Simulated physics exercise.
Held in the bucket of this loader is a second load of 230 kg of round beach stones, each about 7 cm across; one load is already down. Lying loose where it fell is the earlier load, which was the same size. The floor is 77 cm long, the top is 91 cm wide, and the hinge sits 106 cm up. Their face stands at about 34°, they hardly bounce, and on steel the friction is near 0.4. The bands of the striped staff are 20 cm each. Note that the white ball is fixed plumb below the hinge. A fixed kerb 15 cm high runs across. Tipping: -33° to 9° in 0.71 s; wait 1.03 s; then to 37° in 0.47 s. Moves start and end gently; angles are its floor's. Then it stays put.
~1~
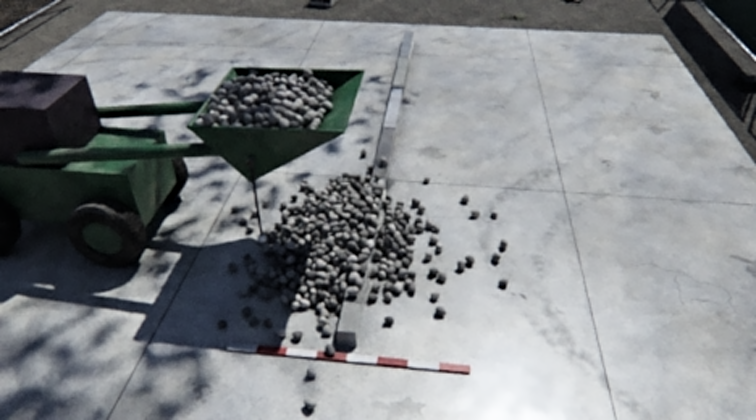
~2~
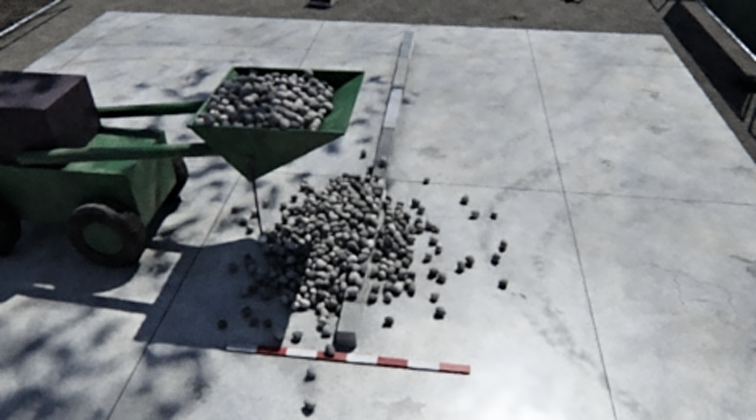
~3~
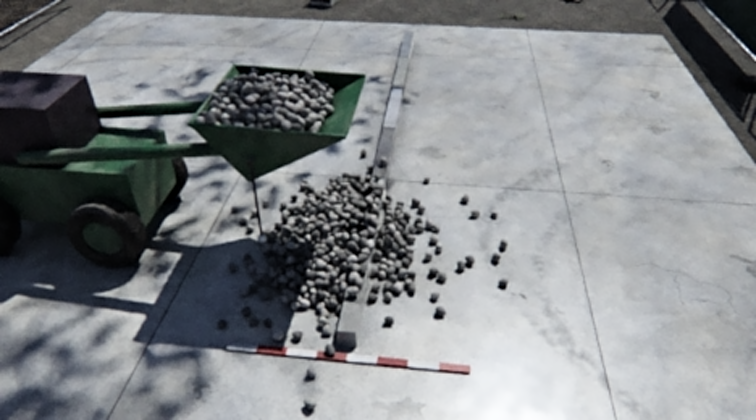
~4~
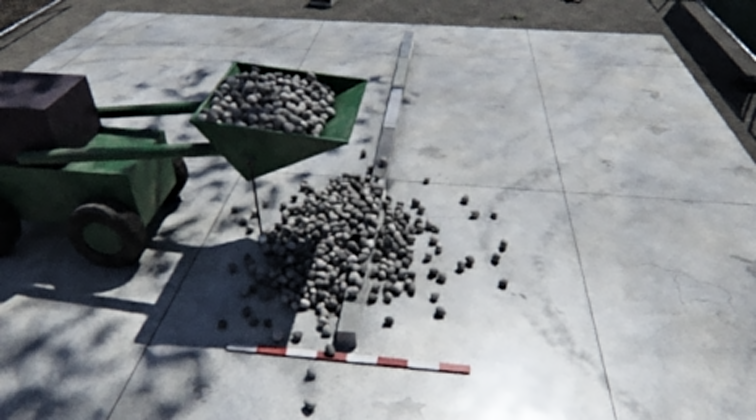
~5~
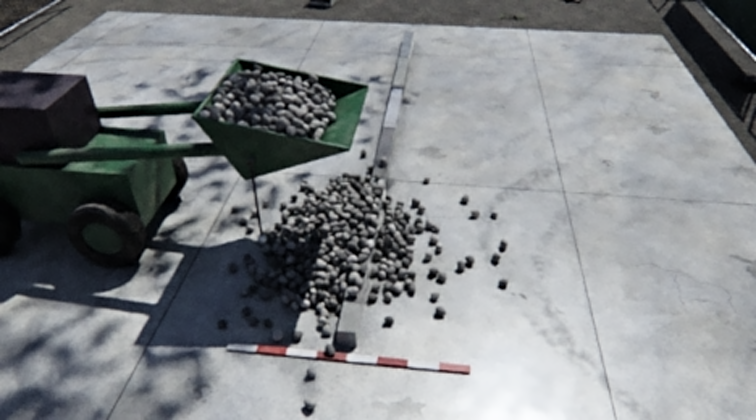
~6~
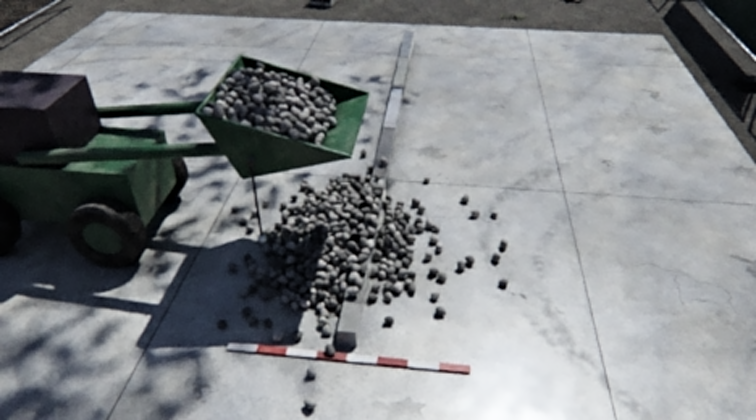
A green wheeled loader with a dark box on its back stands at the left of a pale concrete yard, seen from above in sunlight and dappled shade. Its raised green bucket holds grey stones above a loose heap of similar stones lying across a narrow kerb, with a red-and-white staff in front. The bucket slowly tilts its right edge downward, its stones shifting little, while the loader, heap and camera stay still.
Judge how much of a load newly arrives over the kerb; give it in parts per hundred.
Close to 85 in every hundred.
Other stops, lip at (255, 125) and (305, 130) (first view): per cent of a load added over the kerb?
Near 0 in a hundred first, near 40 in a hundred second.
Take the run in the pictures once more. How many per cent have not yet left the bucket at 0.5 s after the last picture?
Roughly 100 per cent is still inside.
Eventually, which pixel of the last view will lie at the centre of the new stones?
(404, 239).
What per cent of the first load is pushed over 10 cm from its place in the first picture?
Close to 5 in a hundred of them.
Then, 0.2 s after the last picture the floor is at 2°; in per cent of one load, 100 in the bucket, 87 on this side of the kerb, 14 over the kerb; the foremost stones are at (484, 240).
Then, 0.5 s after the last picture the floor is at 9°; in per cent of one load, 100 in the bucket, 87 on this side of the kerb, 14 over the kerb; the foremost stones are at (484, 240).
Then, 2.4 s after the last picture the floor is at 37°; in per cent of one load, 6 in the bucket, 118 on this side of the kerb, 77 over the kerb; the foremost stones are at (516, 247).
Then, 4.8 s after the last picture the floor is at 37°; in per cent of one load, 0 in the bucket, 102 on this side of the kerb, 99 over the kerb; the foremost stones are at (520, 257). Net gain over the kerb, 85.
